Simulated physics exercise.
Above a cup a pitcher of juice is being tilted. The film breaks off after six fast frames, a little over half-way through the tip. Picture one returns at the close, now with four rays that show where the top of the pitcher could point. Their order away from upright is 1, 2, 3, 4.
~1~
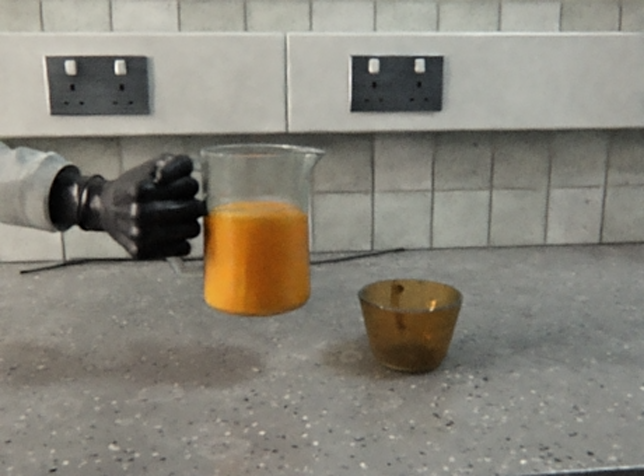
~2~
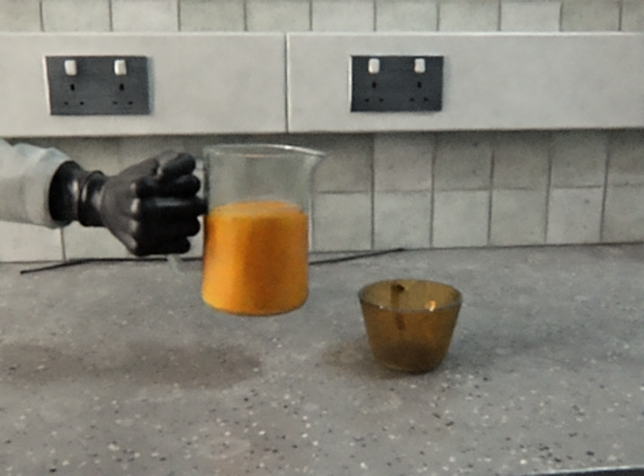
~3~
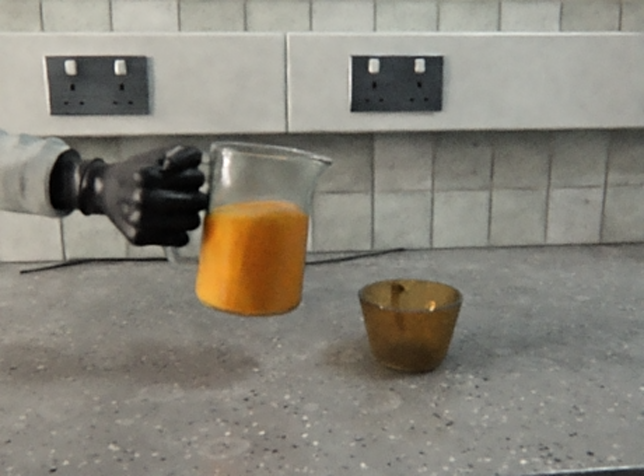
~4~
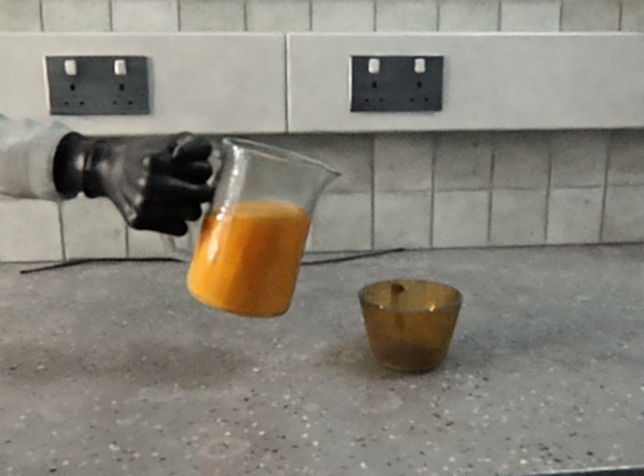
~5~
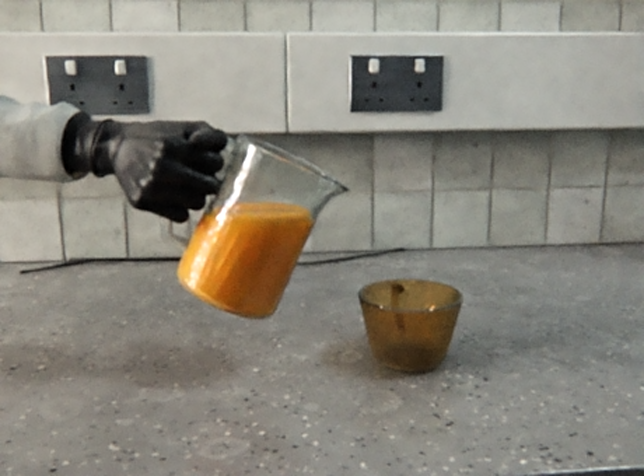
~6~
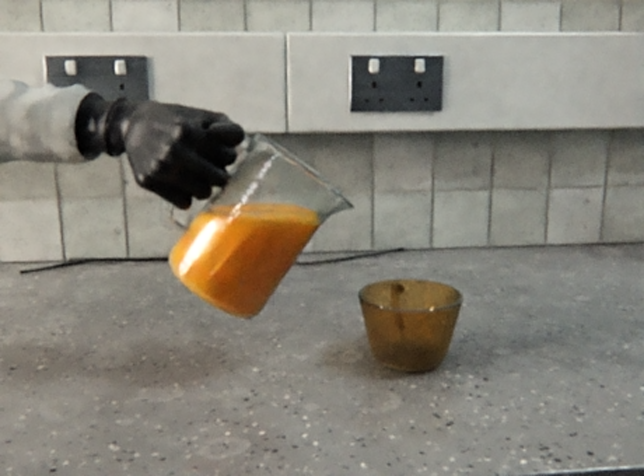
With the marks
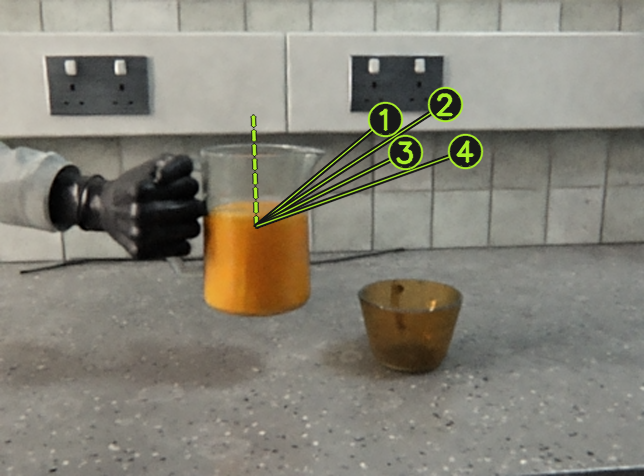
A black-gloved hand holds a clear glass pitcher of orange juice upright, above and to the left of a small amber cup on a speckled grey counter. The hand then rises and tilts the pitcher steadily to the right, its lip lowering while the juice stays inside.
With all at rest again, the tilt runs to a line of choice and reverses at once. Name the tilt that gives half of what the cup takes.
4 is best.
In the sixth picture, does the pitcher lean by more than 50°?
No.
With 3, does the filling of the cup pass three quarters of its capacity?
No, less.
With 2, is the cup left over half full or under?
Under half.
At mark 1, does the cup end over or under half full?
Under.
On the marked copy, 1 at (372, 130); 2 at (430, 113); 3 at (390, 159); 4 at (449, 156).
With 1, the cup ends with about 6 % of what it can hold.
With 2, the cup ends with about 16 % of what it can hold.
With 3, the cup ends with about 33 % of what it can hold.
With 4, the cup ends with about 53 % of what it can hold.
